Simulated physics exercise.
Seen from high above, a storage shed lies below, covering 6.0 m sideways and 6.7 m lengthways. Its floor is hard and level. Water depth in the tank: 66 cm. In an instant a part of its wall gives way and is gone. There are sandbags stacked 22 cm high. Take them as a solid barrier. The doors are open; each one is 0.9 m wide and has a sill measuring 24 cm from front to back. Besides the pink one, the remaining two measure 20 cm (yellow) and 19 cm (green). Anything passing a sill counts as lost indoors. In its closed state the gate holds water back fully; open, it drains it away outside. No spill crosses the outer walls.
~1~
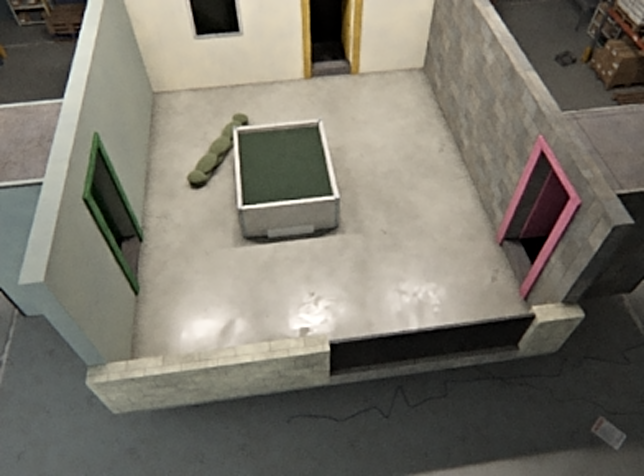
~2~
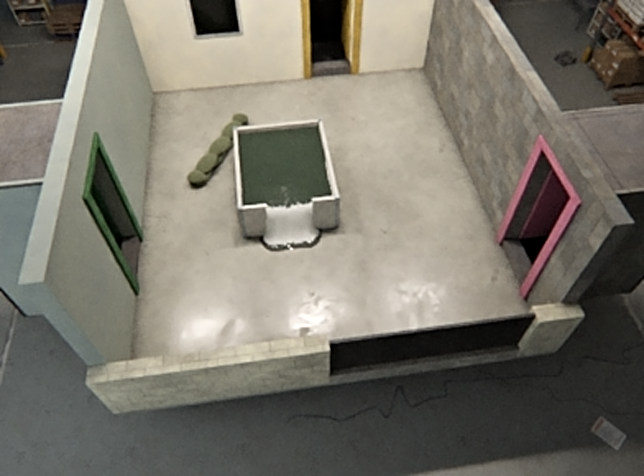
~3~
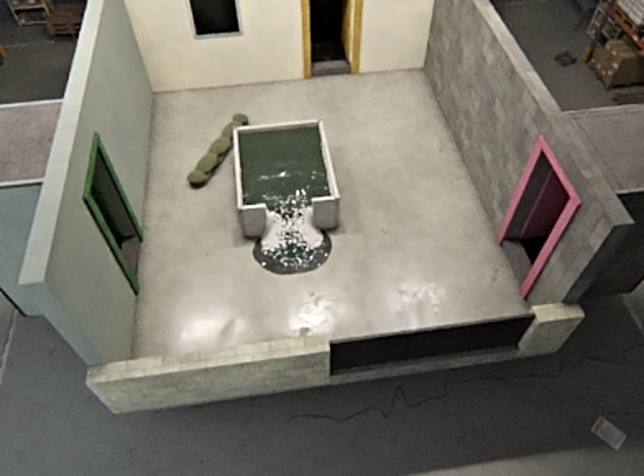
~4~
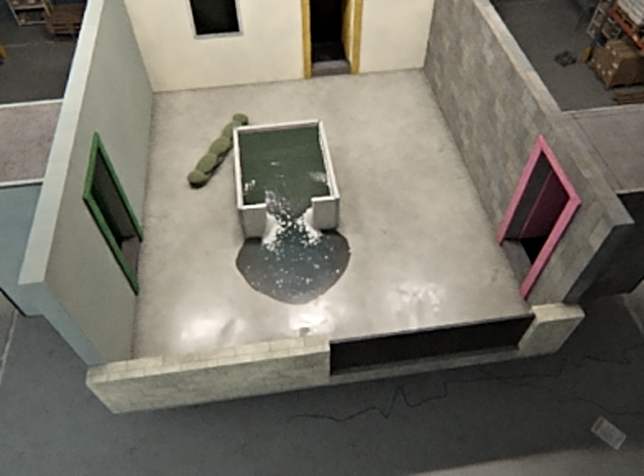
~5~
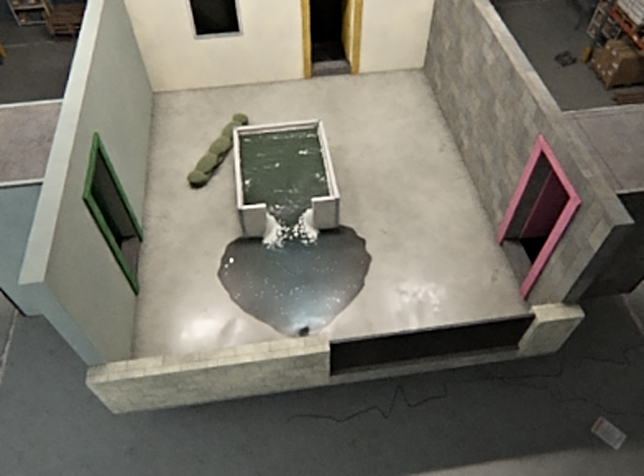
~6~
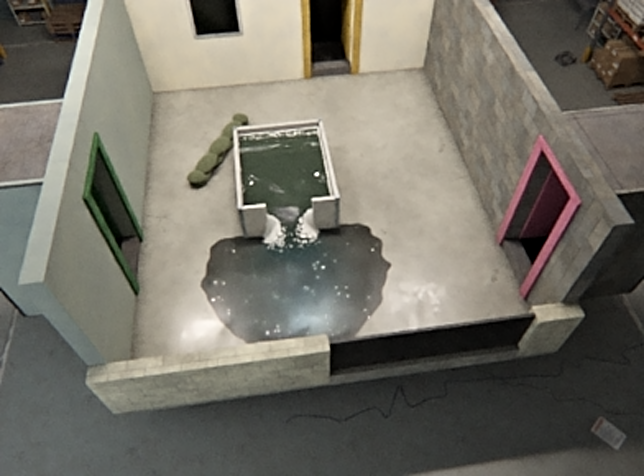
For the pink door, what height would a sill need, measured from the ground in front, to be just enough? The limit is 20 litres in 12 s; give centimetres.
Around 10 cm above the ground in front.
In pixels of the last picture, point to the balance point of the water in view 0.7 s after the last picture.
I'd say around (290, 229).
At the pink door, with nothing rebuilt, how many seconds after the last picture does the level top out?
Peak: Close to 2.8 s.
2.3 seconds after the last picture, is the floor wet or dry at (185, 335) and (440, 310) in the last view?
So the first place you asked about stays drenched, while the second ends up drenched.
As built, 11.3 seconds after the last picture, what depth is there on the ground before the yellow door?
Roughly 5.5 cm deep.
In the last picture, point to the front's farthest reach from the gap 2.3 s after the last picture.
Somewhere near the pixel (537, 331).
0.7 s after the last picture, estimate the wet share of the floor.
Around 20 per cent of the floor.
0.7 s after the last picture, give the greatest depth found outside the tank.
Max depth: Around 37 cm.
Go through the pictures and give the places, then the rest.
The first picture shows the tank at (283, 164) is whole and still, 66 cm deep; the pink door at (531, 228) is dry.
In the second picture, the gap is at (290, 220), the front 0.3 m out at (271, 246); the back of the tank holds 66 cm.
In the third picture, the gap is at (291, 222), the front 0.8 m out at (292, 270); the back of the tank holds 66 cm.
In the fourth picture, water pours out at (291, 222) and has run 1.4 m, to (292, 299); about 7 cm deep outside, 66 cm at the back.
In the fifth picture, the gap is at (291, 222), the front 2.0 m out at (297, 334); the back of the tank holds 61 cm.
In the sixth picture, the front is at a hidden place, 2.5 m from the gap at (290, 221); 4.6 m2 of floor is wet, 55 cm left at the back; the pink door at (531, 228), 3.7 m from the gap, is still 2.2 m from the nearest water.
Then, 0.7 s after the last picture water covers 20 % of the floor, deepest (37 cm) near (291, 235); it has not reached the pink door.
Then, 2.3 s after the last picture water covers 30 % of the floor, deepest (24 cm) near (129, 388); 14 cm at the pink door, 0 litres in over its 18 cm sill.
Then, 11.3 s after the last picture water covers 95 % of the floor, deepest (9 cm) near (233, 154); 5 cm at the pink door, 0 litres in over its 18 cm sill.
At the pink door as built, the water peaked near 15 cm, 2.7 s after the last picture.
Run again over the same 12 s with other heights there, 42 litres in over 8 cm, 14 litres over 11 cm. The limit of 20 litres is kept from about 10 cm up.
